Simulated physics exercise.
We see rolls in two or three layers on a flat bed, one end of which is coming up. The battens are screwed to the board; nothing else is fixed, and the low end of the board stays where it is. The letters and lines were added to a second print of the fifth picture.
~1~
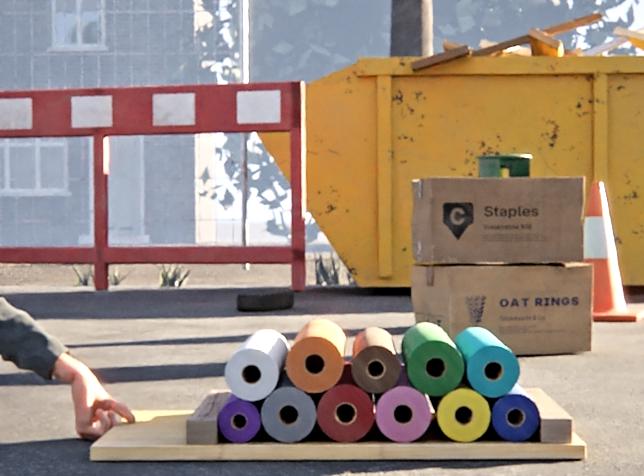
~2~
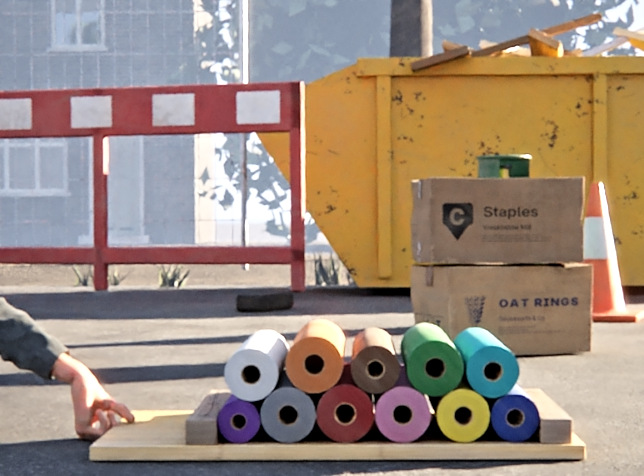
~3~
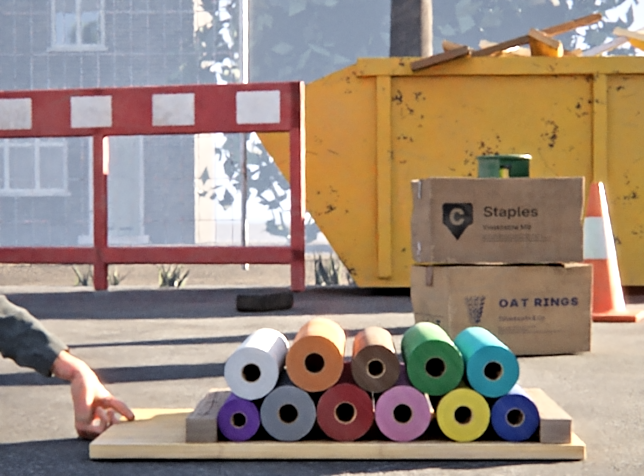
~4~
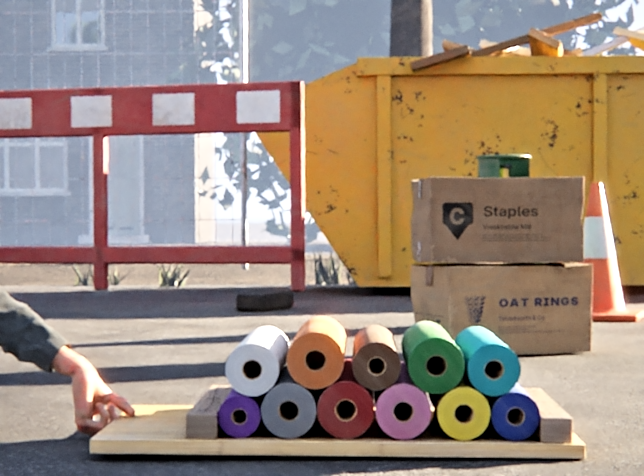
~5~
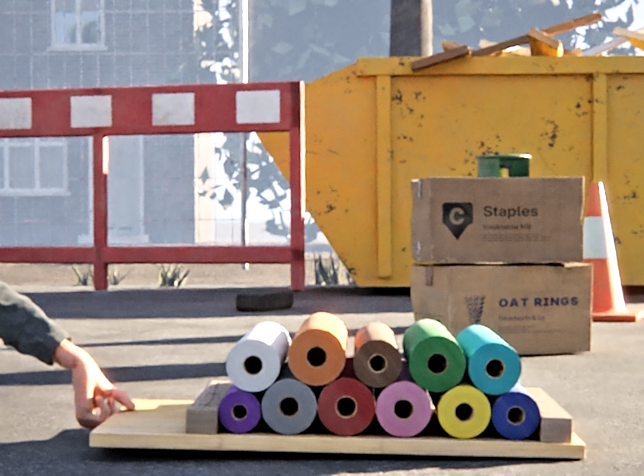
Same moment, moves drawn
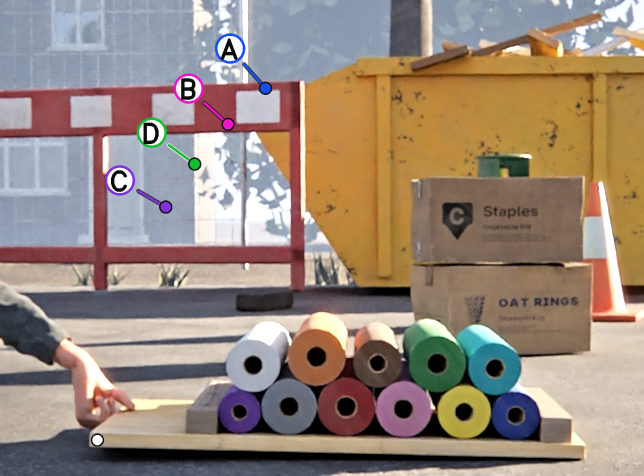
A hand slightly raises the left end of a board carrying stacked colourful rolls.
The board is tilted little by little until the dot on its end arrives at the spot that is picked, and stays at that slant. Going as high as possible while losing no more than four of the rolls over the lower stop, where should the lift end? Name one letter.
The highest mark that will do is D.
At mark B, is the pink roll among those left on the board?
Yes.
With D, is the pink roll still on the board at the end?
The pink roll: Yes.
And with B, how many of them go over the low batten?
It comes to five.
On the marked copy, A at (266, 88); B at (228, 124); C at (166, 207); D at (194, 164); the white dot at (97, 440).
With D. Early on, board at 20°.
Further on, board at 37°.
At the end, board at 37°, four over the low batten (turquoise, green, orange, brown).
As for the rest, A five over the low batten; B five over the low batten; C three over the low batten (turquoise, green, brown).
